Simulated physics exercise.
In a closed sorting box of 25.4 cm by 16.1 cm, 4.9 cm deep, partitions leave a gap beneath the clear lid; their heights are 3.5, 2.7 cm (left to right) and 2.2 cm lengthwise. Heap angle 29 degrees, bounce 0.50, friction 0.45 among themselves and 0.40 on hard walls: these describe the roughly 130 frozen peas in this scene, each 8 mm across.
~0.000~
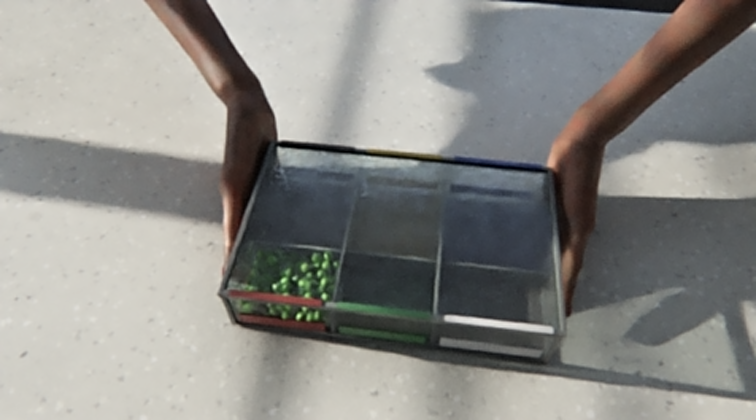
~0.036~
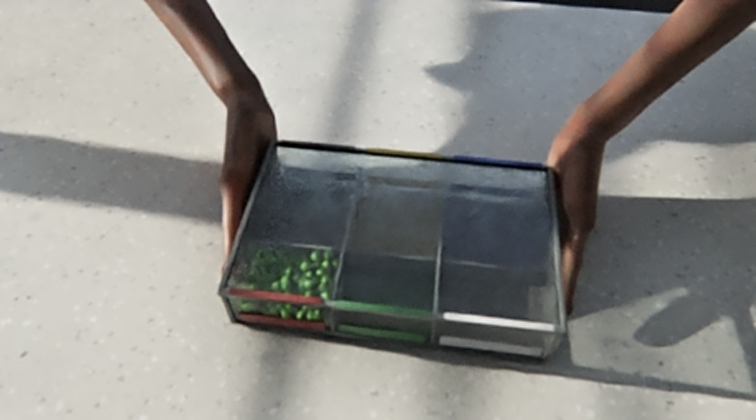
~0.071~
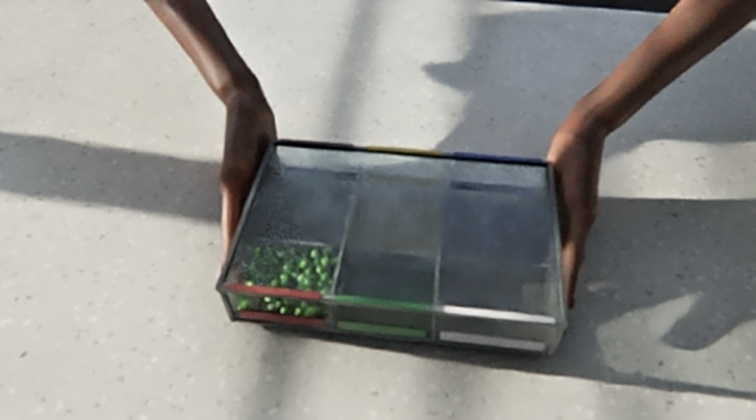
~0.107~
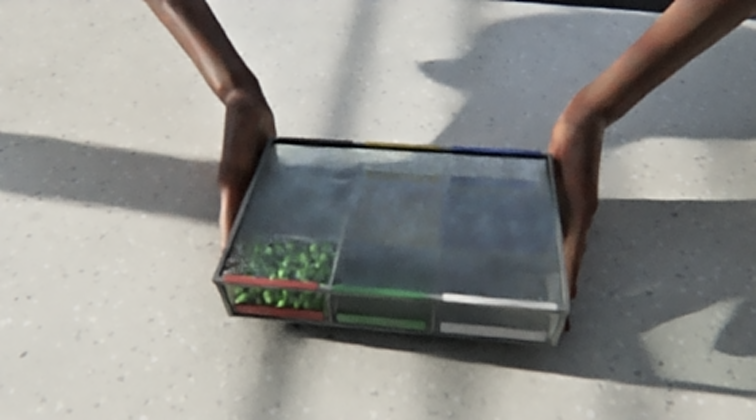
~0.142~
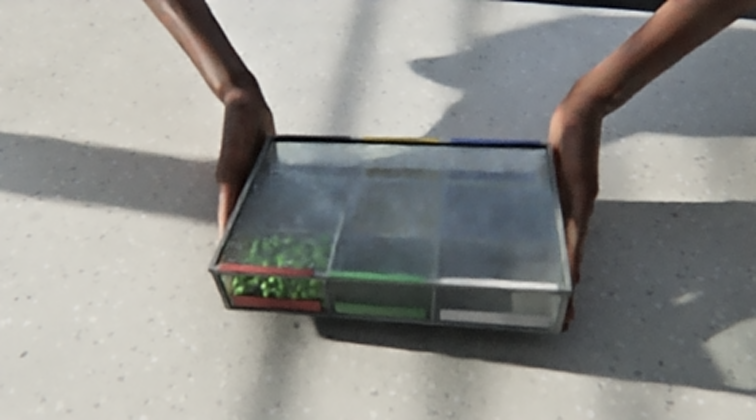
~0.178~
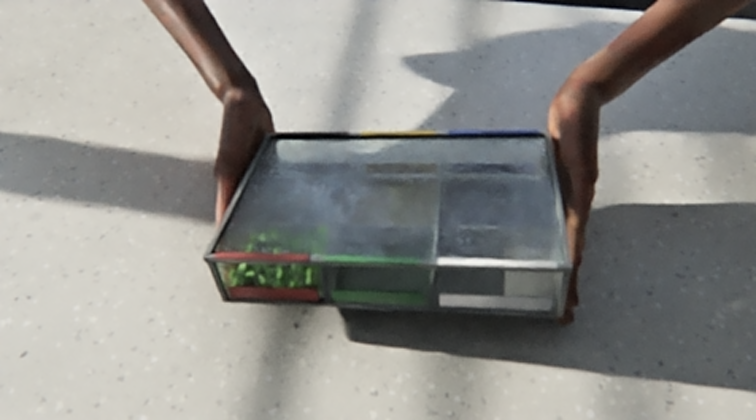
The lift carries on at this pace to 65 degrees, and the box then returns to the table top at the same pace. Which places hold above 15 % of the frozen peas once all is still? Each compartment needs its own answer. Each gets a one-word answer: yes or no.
My answers are red yes, blue no, green no, yellow no, white no, black yes.
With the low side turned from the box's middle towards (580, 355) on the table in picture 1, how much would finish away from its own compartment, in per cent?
Roughly 10 % of the pieces.
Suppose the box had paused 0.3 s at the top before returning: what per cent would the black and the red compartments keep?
Black keeps 25% and red keeps 75%.
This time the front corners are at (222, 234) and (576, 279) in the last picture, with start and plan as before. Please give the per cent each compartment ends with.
Each compartment ends with this per cent: Red 65, blue 0, green 0, yellow 0, white 0 and black 30.
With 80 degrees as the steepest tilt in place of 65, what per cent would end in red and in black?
Result - red 45 %, black 55 %.
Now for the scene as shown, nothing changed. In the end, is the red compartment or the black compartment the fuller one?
More ends up in the red one.
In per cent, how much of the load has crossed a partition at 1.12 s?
Roughly 25 percent of it.
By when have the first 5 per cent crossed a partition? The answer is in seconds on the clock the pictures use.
0.70 s or so.
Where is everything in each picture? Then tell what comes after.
In the first frame, box tilt 0 degrees, front corners at (224, 292) and (560, 331); red 100 %.
In the second frame, box tilt 1 degrees, front corners at (224, 290) and (561, 329).
In the third frame, box tilt 2 degrees, front corners at (222, 286) and (562, 321).
In the fourth frame, box tilt 5 degrees, front corners at (219, 278) and (564, 308), lowest corner left back.
In the fifth frame, box tilt 9 degrees, front corners at (215, 268) and (565, 289), lowest corner left back.
In the sixth frame, box tilt 13 degrees, front corners at (210, 256) and (566, 266), lowest corner left back; red 100 %. Its pace works out near 110 degrees a second.
After 0.74 s, tilt 65 degrees; red 95 %, black 5 %.
After 1.12 s, tilt 28 degrees; red 75 %, black 25 %.
Then, at 1.59 s, tilt 0 degrees; red 75 %, black 25 %.
At rest (2.0 s), red 75 %, blue 0 %, green 0 %, yellow 0 %, white 0 %, black 25 %.
